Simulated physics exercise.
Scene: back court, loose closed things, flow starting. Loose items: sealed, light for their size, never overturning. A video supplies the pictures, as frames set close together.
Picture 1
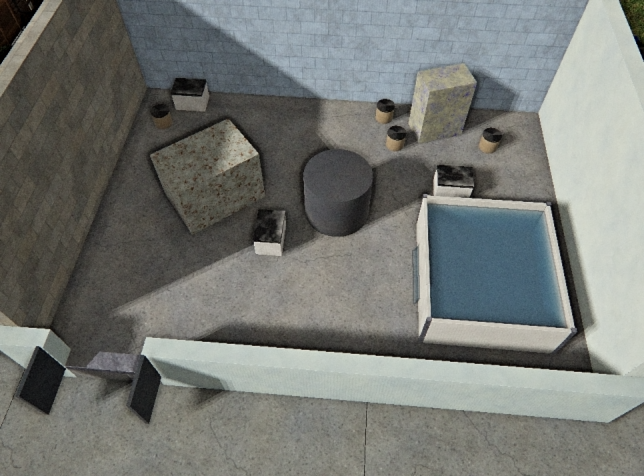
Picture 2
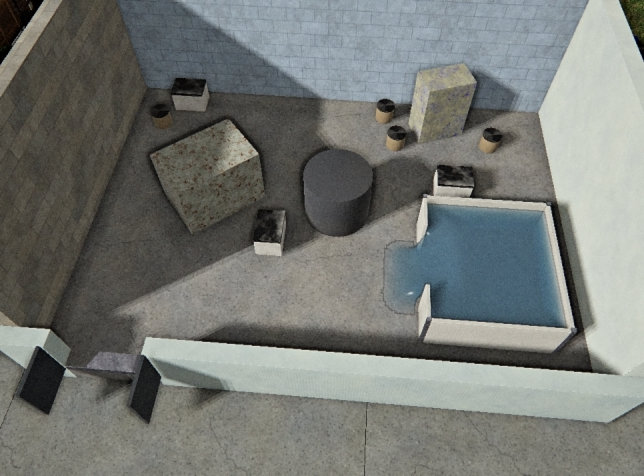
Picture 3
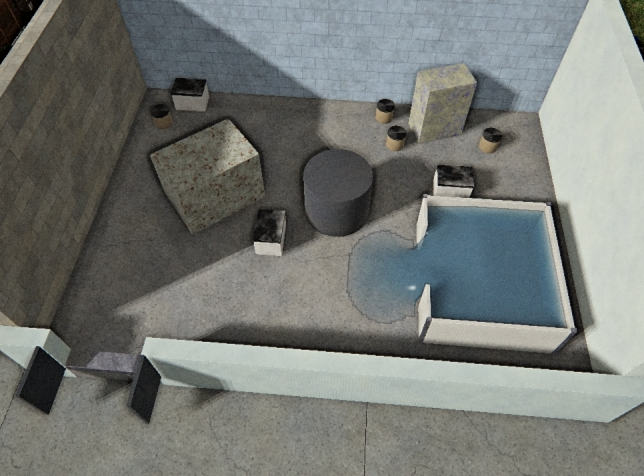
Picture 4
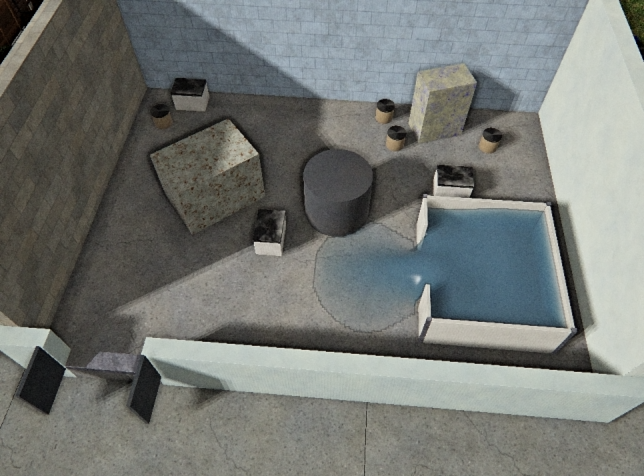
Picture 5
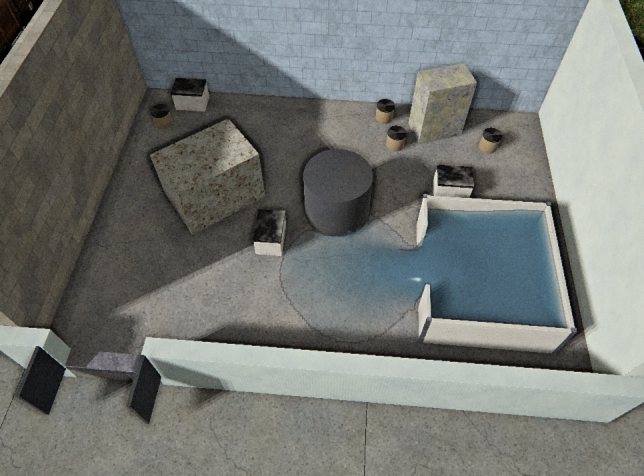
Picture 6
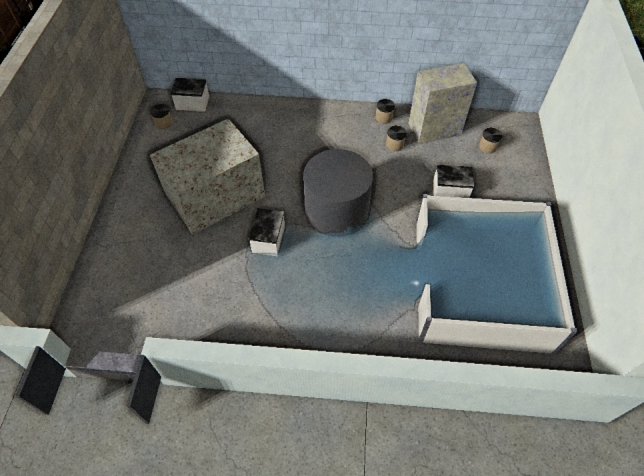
Water poured out through a gap in the left side of the square white pool and spread leftward across the paved courtyard, reaching the dark cylinder and a small box, while the blocks stayed practically still.
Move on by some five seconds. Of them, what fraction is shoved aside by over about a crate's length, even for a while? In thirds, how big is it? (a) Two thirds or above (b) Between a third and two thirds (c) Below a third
Option c: Below a third.
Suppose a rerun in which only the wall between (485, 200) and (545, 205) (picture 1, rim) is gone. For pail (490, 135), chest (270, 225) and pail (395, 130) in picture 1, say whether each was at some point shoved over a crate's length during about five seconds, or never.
First covers that distance, second stays short of it, third covers that distance.
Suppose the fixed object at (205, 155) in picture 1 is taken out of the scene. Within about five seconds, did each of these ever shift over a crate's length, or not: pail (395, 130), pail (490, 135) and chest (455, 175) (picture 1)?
One by one: Remained nearby; remained nearby; remained nearby.
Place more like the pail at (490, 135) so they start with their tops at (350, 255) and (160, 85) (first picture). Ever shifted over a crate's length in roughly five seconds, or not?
Item by item: Driven off; remains in place.
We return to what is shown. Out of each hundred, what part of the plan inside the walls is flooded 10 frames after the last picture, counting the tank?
That works out to about 45 in a hundred.
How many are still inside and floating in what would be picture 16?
Exactly 1.
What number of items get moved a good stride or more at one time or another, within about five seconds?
The figure is 1.
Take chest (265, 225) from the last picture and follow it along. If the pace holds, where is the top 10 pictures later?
(141, 243), roughly.
A moment on, 1 of 7 are well off their spots; 0 afloat.
Next, 1 of 7 are well off their spots; 1 afloat.
Later, 1 of 7 are well off their spots; 1 afloat.
In the end, 1 of 7 are well off their spots, and 1 have been at some point; 1 afloat.
